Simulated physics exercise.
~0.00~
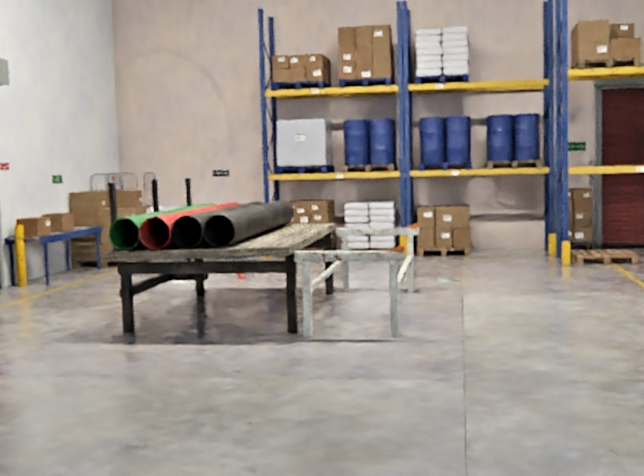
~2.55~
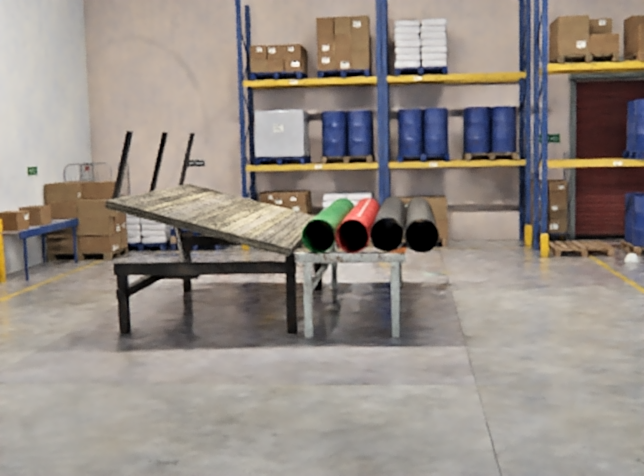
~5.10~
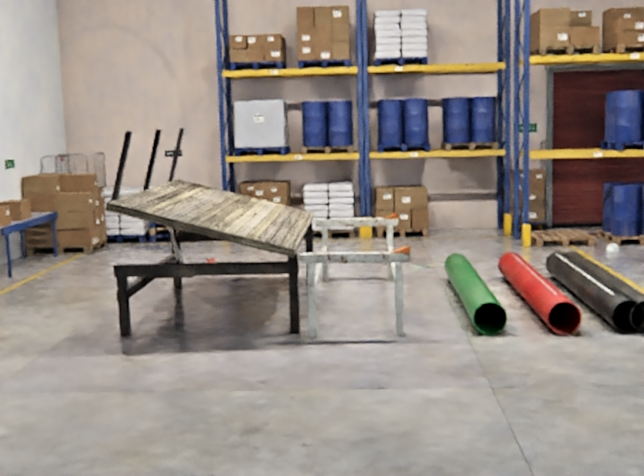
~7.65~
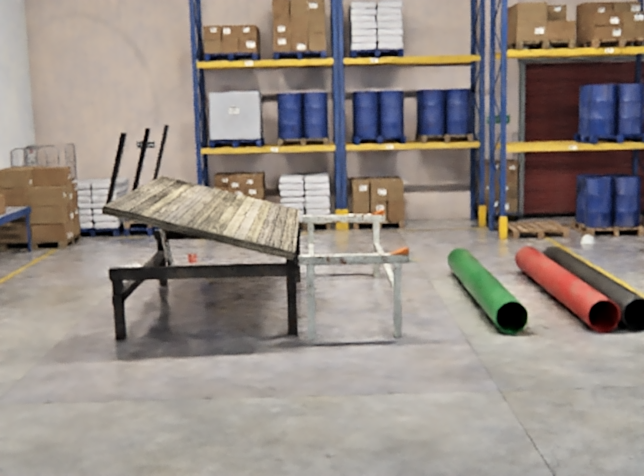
At first, four hollow pipes, one green, one red and two black, lie side by side on a flat wooden deck in a warehouse, with a low pale rack standing to its right. The deck's left side rises, tilting it down towards the rack, and the pipes roll right onto the rails. They carry on past the rack's far end and drop to the concrete floor. There they spread out and roll a little further right as the view drifts slightly sideways. By the end, the deck remains tipped, the rack is empty, and the red and green pipes lie on the floor.
